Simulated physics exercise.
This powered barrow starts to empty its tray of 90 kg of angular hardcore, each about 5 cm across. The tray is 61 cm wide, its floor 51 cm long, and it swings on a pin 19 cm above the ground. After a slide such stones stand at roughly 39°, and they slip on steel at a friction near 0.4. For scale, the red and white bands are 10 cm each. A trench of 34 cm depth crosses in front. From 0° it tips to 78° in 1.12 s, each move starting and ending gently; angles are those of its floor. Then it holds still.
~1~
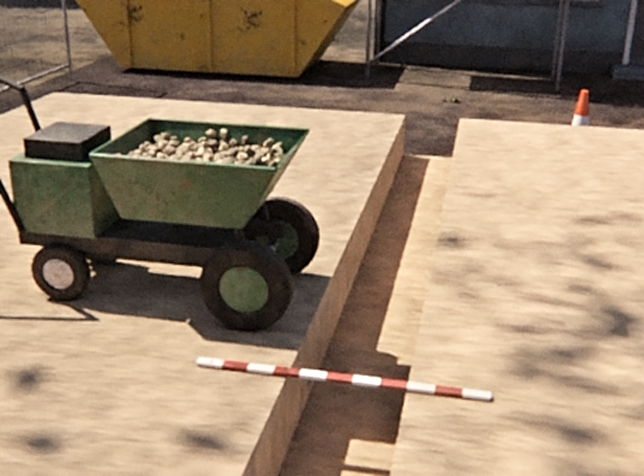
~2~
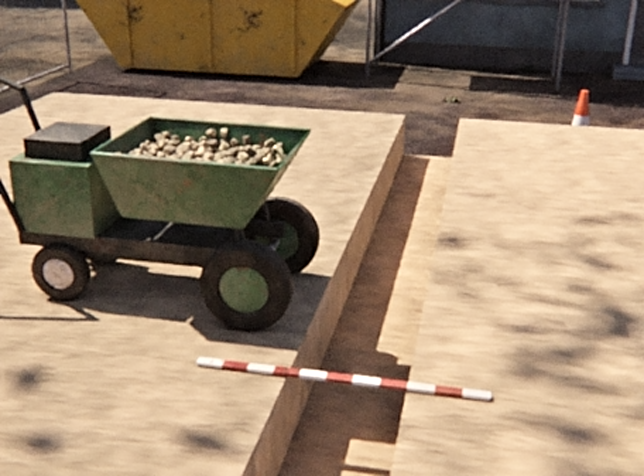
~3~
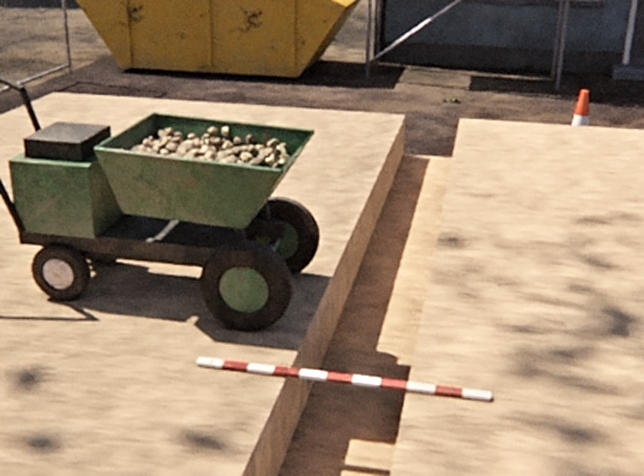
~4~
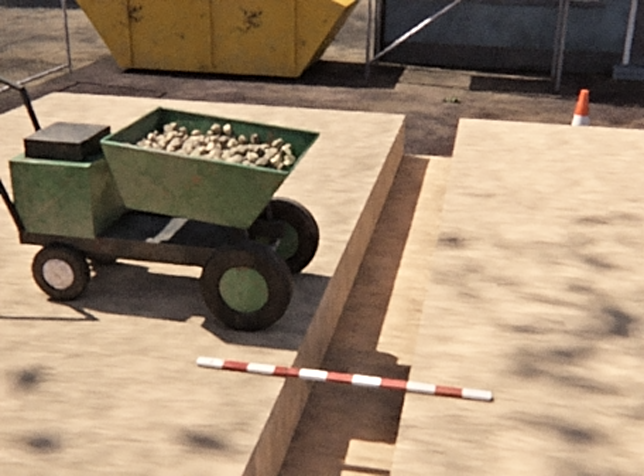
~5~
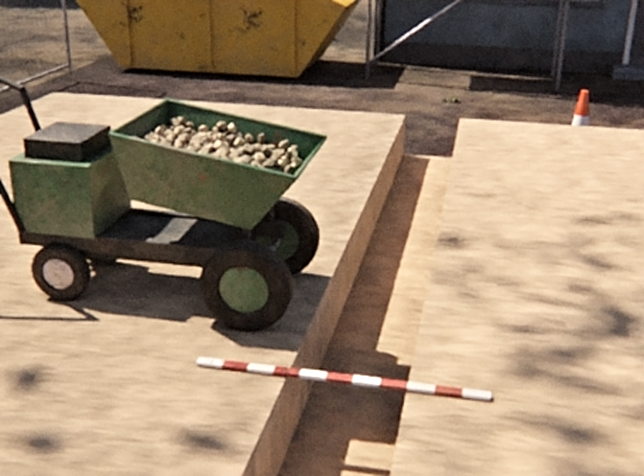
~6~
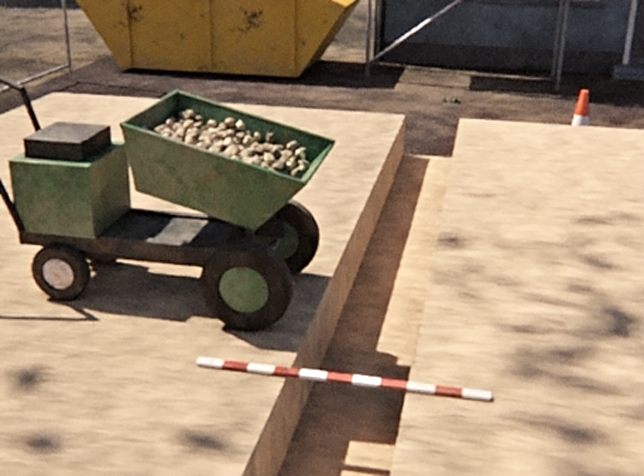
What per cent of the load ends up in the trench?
Close to 64 in a hundred.
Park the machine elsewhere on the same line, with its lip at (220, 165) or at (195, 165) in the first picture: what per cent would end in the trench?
Near 95 per cent from the first place, 95 from the second.
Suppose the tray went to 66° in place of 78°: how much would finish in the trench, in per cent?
In that case some 25 per cent.
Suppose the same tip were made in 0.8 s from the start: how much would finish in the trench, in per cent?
Then about 55 per cent.
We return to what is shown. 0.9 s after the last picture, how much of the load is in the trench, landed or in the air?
About 15 per cent by then.
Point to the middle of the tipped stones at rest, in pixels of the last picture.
Their middle is at about (403, 362).
Then, 0.5 s after the last picture the floor is at 66°, 100 % in the tray; the foremost stones are at (377, 257).
Then, 0.9 s after the last picture the floor is at 78°, 72 % in the tray, 16 % in the trench, 12 % past the trench; the foremost stones are at (485, 319).
Then, 1.3 s after the last picture the floor is at 78°, 39 % in the tray, 34 % in the trench, 27 % past the trench; the foremost stones are at (545, 318).
Then, 3.2 s after the last picture the floor is at 78°, 8 % in the tray, 64 % in the trench, 27 % past the trench; the foremost stones are at (558, 318).
